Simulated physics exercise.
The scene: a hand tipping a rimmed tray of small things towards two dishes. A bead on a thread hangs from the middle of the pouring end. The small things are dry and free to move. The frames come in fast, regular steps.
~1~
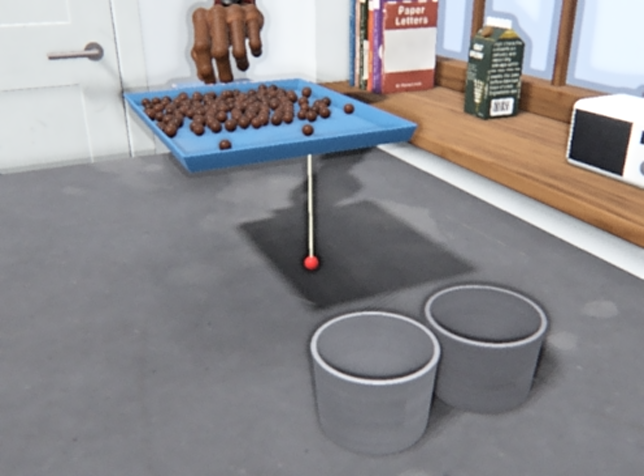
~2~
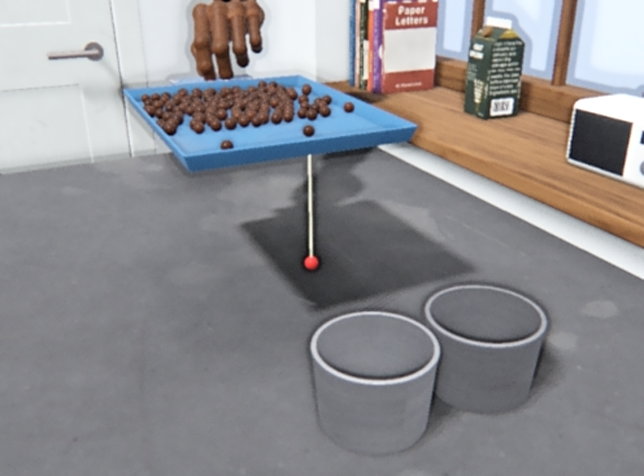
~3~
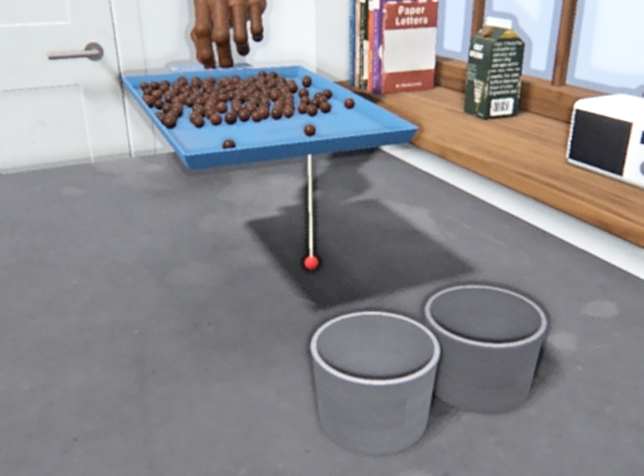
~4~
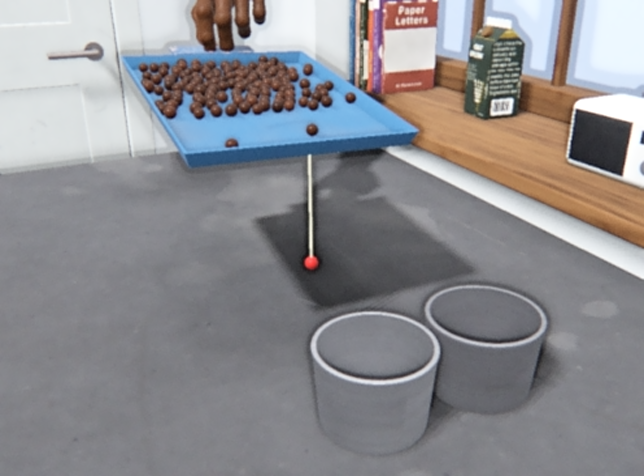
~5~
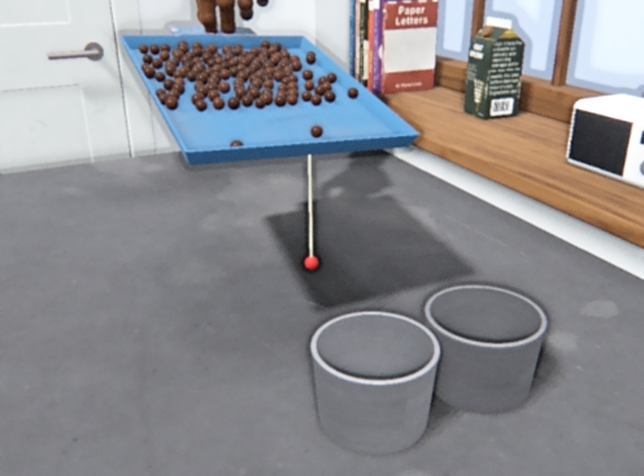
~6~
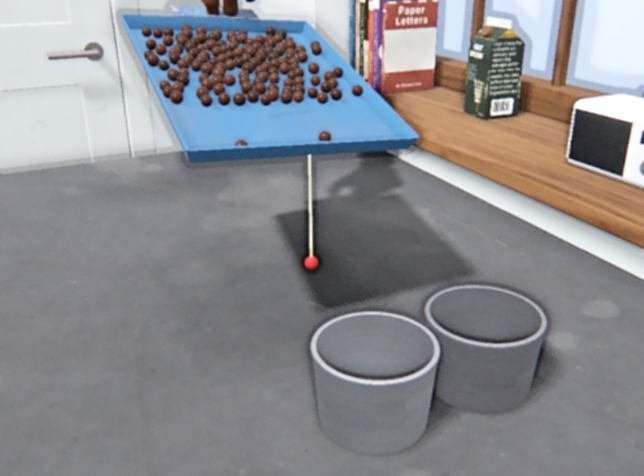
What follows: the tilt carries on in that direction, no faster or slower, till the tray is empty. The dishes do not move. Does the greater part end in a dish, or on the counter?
The two hold under half of the load.
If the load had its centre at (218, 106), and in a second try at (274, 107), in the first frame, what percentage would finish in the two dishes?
The first gives 10 %, the second 0 %.
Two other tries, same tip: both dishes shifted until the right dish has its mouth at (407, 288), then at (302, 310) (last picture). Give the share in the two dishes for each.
About 70 and 10 per cent.
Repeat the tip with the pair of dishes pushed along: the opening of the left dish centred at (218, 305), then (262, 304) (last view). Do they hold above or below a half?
The first try: The smaller part. The second: Less than half.
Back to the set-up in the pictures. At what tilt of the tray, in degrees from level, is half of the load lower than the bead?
Near 65 degrees.
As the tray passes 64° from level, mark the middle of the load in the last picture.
Around (394, 237).
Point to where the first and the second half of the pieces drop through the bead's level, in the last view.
First near (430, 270), later near (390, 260).
Just after the last frame, tray tipped steeply; roughly a third on the tray; just a few in the left dish; about a tenth in the right dish; roughly a quarter outside both; roughly a quarter in the air.
A moment on, tray tipped past a quarter turn; just a few in the left dish; about a tenth in the right dish; the larger part outside both; just a few in the air.
Further on, tray tipped past a quarter turn; just a few in the left dish; about a tenth in the right dish; the larger part outside both.
When it is over, tray tipped past a quarter turn; just a few in the left dish; about a tenth in the right dish; the larger part outside both.
